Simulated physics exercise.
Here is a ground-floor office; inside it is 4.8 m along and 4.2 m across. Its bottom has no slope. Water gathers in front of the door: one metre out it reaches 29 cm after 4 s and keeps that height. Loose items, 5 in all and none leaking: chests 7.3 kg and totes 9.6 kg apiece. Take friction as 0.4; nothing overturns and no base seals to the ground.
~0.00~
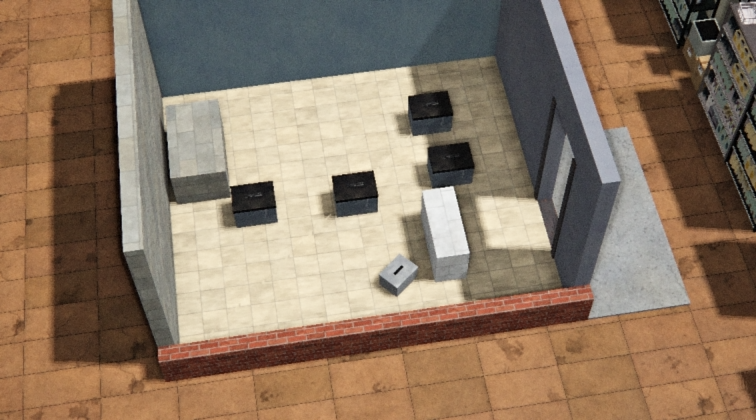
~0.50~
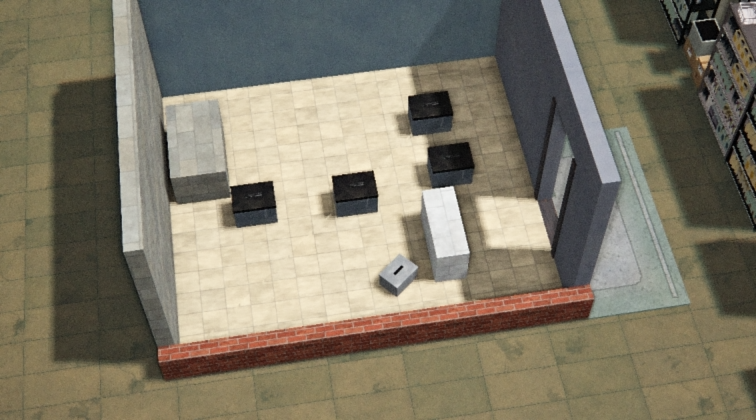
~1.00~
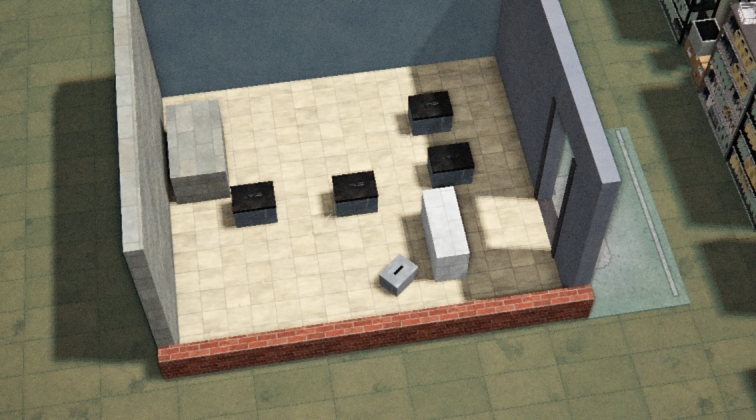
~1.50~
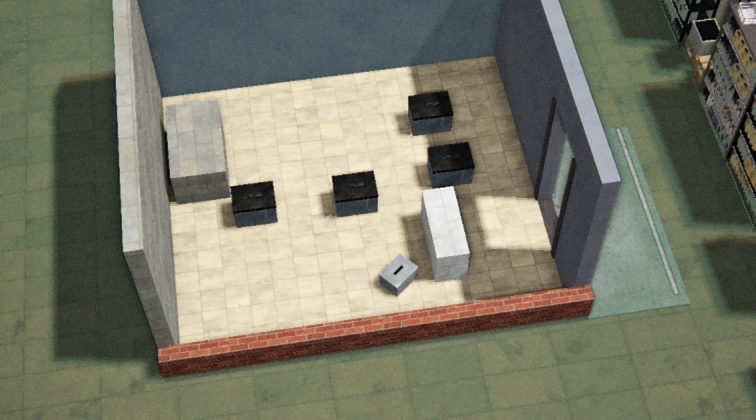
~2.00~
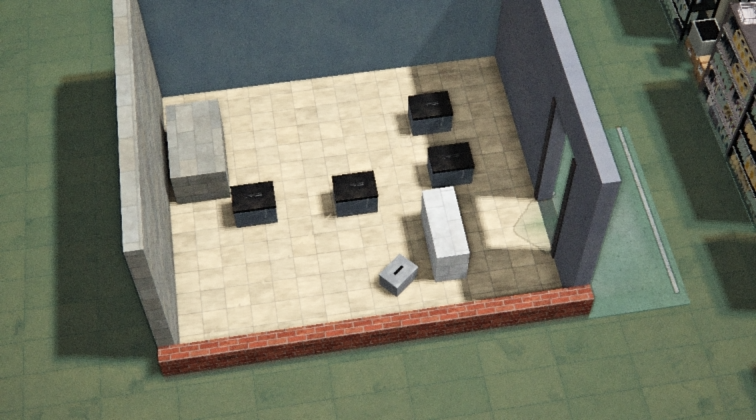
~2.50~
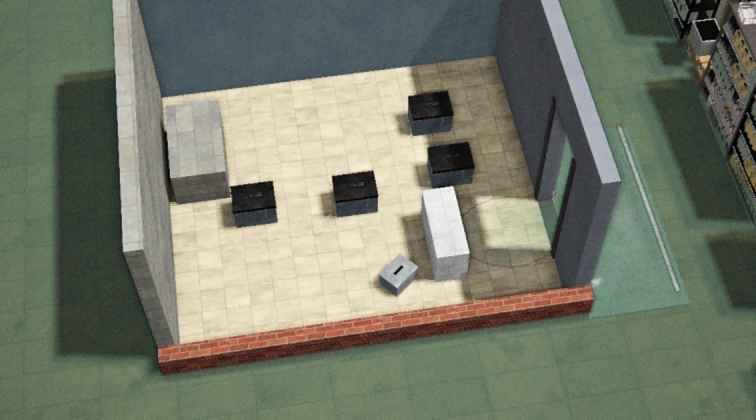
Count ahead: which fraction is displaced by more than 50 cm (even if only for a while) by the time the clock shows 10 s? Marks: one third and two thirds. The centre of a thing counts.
Share: Between one and two thirds.
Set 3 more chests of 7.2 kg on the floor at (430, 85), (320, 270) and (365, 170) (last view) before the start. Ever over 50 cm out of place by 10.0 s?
In turn: Under, under, over.
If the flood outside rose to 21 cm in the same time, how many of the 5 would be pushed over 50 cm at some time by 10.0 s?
In that case 2 of them.
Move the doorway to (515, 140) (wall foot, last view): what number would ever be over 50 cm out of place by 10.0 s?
Then 4.
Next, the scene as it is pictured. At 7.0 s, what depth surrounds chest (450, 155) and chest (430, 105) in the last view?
Roughly 4 and 4 cm.
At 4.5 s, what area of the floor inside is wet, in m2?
Some 6.5 m2.
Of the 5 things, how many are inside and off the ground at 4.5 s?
I count 0.
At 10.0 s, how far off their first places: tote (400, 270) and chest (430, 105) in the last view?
In that order: 0 cm, 80 cm.
After 3.5 s 0 of 5 are over 50 cm from their spots; 0 afloat.
After 4.5 s 1 of 5 are over 50 cm from their spots; 0 afloat.
After 7.0 s 2 of 5 are over 50 cm from their spots; 0 afloat.
After 10.0 s 2 of 5 are over 50 cm from their spots, and 2 have been at some point; 3 afloat.
